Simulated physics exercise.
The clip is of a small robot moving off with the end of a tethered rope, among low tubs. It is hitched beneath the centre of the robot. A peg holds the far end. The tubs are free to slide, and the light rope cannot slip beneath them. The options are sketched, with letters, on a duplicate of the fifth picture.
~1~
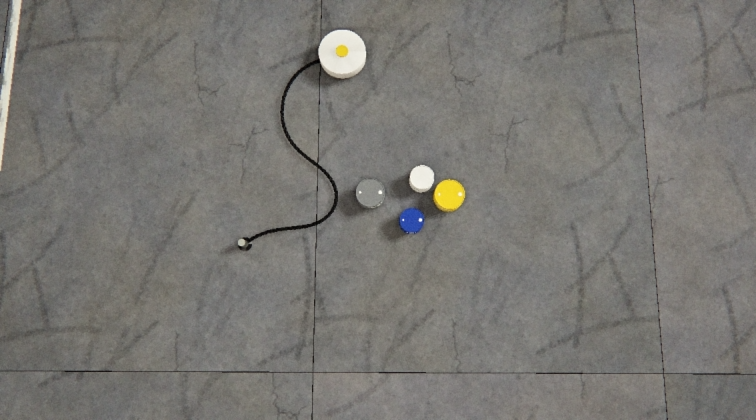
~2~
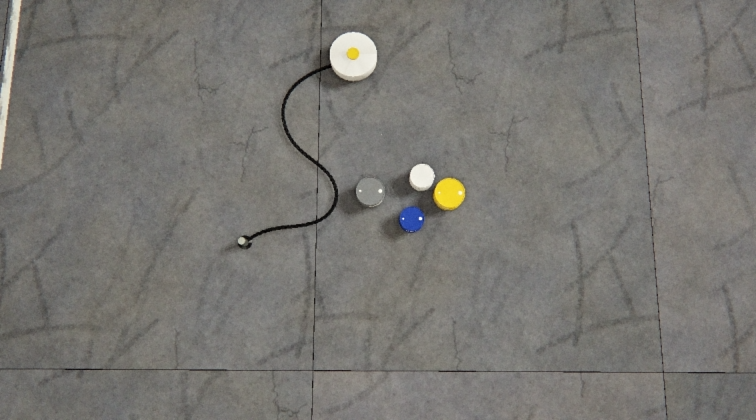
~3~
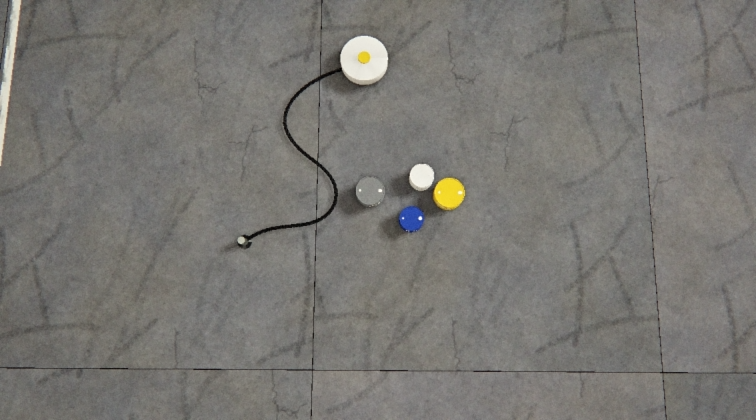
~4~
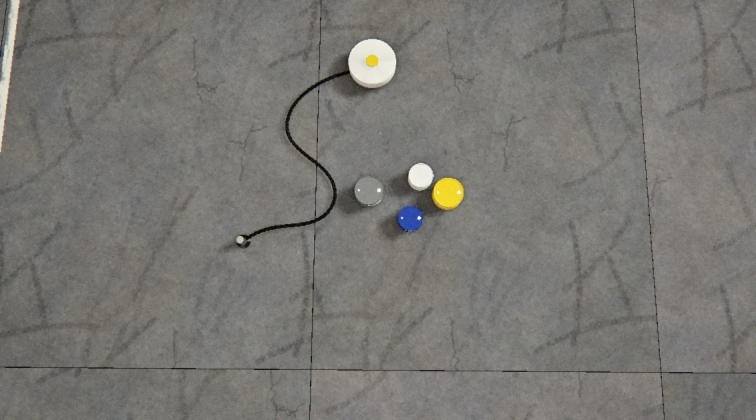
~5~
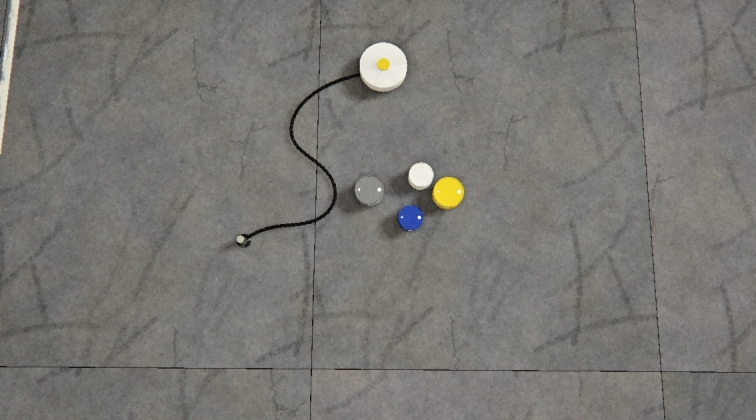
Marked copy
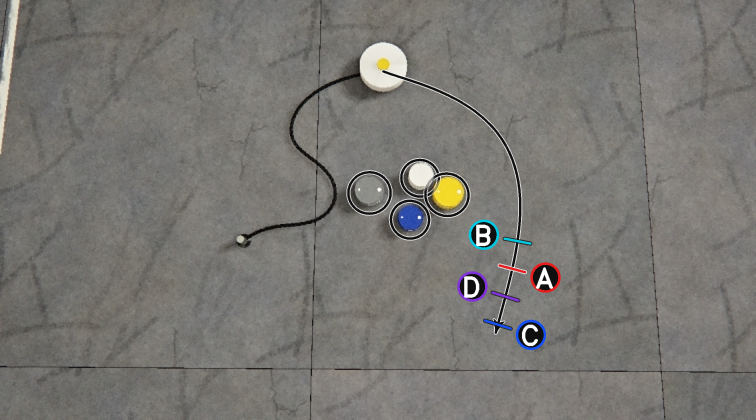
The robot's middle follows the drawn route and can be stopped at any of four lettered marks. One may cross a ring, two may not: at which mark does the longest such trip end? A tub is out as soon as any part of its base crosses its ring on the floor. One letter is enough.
No farther than B.
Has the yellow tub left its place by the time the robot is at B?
No.
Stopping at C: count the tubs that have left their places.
By then, four.
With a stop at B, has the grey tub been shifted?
No.
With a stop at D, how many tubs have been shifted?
Four.
On the copy, A at (512, 269); B at (518, 241); C at (498, 325); D at (505, 297); the route from (383, 71) via (515, 167) to (496, 333).
On B. First, robot (463, 100).
Then, robot (517, 165).
Finally, robot (520, 240); none over the rings.
By contrast, A has two over the rings; C has four over the rings; D has four over the rings.
